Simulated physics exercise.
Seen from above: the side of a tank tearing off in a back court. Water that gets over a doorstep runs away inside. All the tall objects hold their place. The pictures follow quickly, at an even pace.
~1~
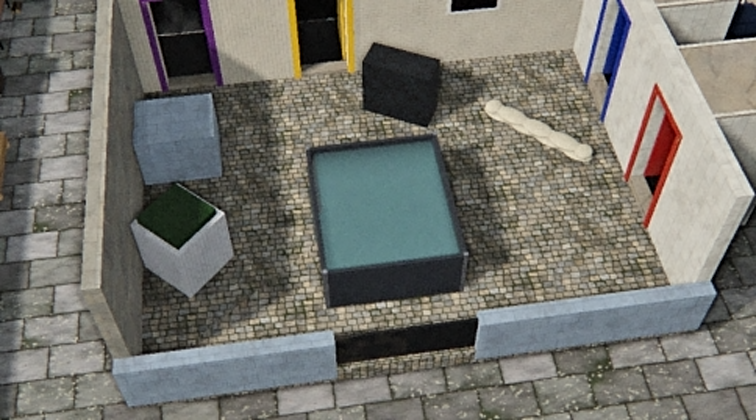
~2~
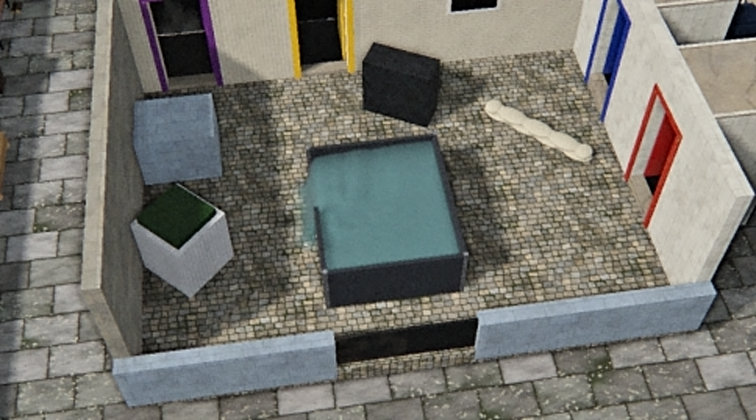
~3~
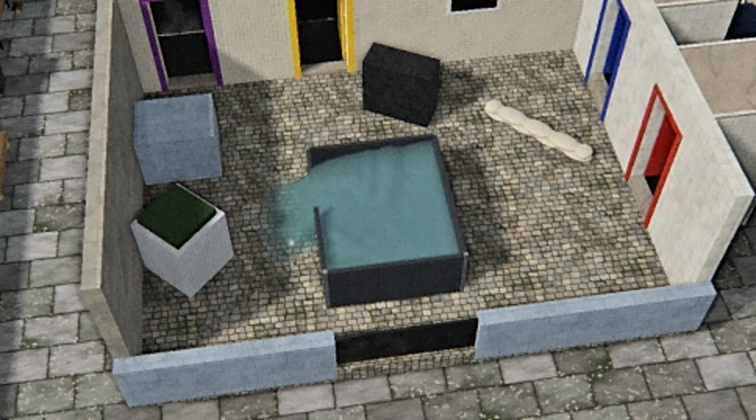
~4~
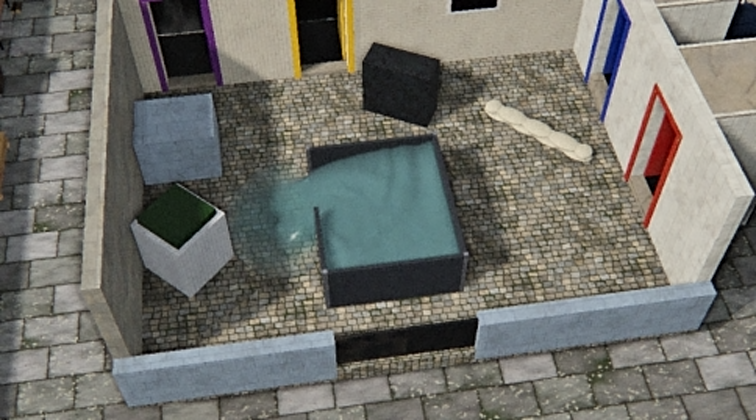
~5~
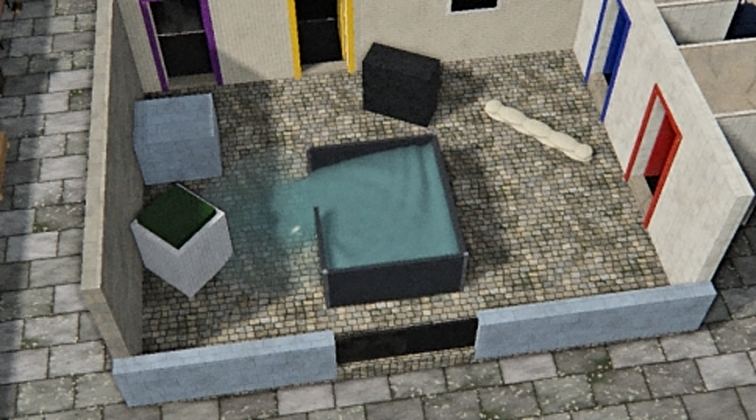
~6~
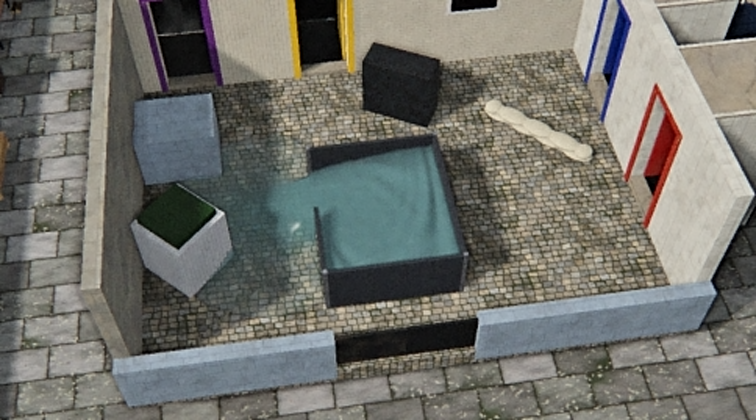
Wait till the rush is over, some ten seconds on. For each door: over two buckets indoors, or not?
One by one: The red door stays under that; the purple door takes more than that; the blue door stays under that; the yellow door takes more than that.
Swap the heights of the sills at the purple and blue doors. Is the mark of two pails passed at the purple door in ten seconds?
My reading: The purple one keeps below it.
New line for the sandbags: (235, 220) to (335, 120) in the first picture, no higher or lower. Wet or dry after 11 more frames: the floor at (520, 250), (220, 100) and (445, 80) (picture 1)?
In turn: Dry, awash, dry.
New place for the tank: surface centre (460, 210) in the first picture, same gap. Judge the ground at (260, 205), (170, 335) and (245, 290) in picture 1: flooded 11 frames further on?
In that order: Covered, covered, covered.
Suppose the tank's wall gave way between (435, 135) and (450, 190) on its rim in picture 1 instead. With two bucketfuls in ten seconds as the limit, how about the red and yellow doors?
Then: The red door floods, the yellow door lets less in.
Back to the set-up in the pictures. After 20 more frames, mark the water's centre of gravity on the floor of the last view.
Roughly at (291, 221).
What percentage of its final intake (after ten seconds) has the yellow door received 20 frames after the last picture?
Some 0 per cent.
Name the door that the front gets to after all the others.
Last comes the door marked red.
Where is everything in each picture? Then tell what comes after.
In the first frame, still water in the open tank at (383, 203).
In the second frame, water pours out at (316, 201) and has run to (307, 184).
In the third frame, water pours out at (316, 204) and has run to (271, 248).
In the fourth frame, water pours out at (316, 205) and has run to (229, 238).
In the fifth frame, the front is at a hidden place, out from the gap at (316, 205).
In the sixth frame, the front is at a hidden place, out from the gap at (316, 205).
A moment on, water covers 20 % of the floor; the red door not reached, the purple door not reached, the blue door not reached, the yellow door not reached.
Next, water covers 30 % of the floor; the red door not reached, the purple door under two buckets in, the blue door not reached, the yellow door not reached.
Then, water covers 45 % of the floor; the red door not reached, the purple door over two buckets in, the blue door not reached, the yellow door wet at the sill, nothing in.
Later, water covers 75 % of the floor; the red door not reached, the purple door over two buckets in, the blue door wet at the sill, nothing in, the yellow door over two buckets in.
In the end, water covers 95 % of the floor; the red door wet at the sill, nothing in, the purple door far over two buckets in, the blue door wet at the sill, nothing in, the yellow door far over two buckets in.
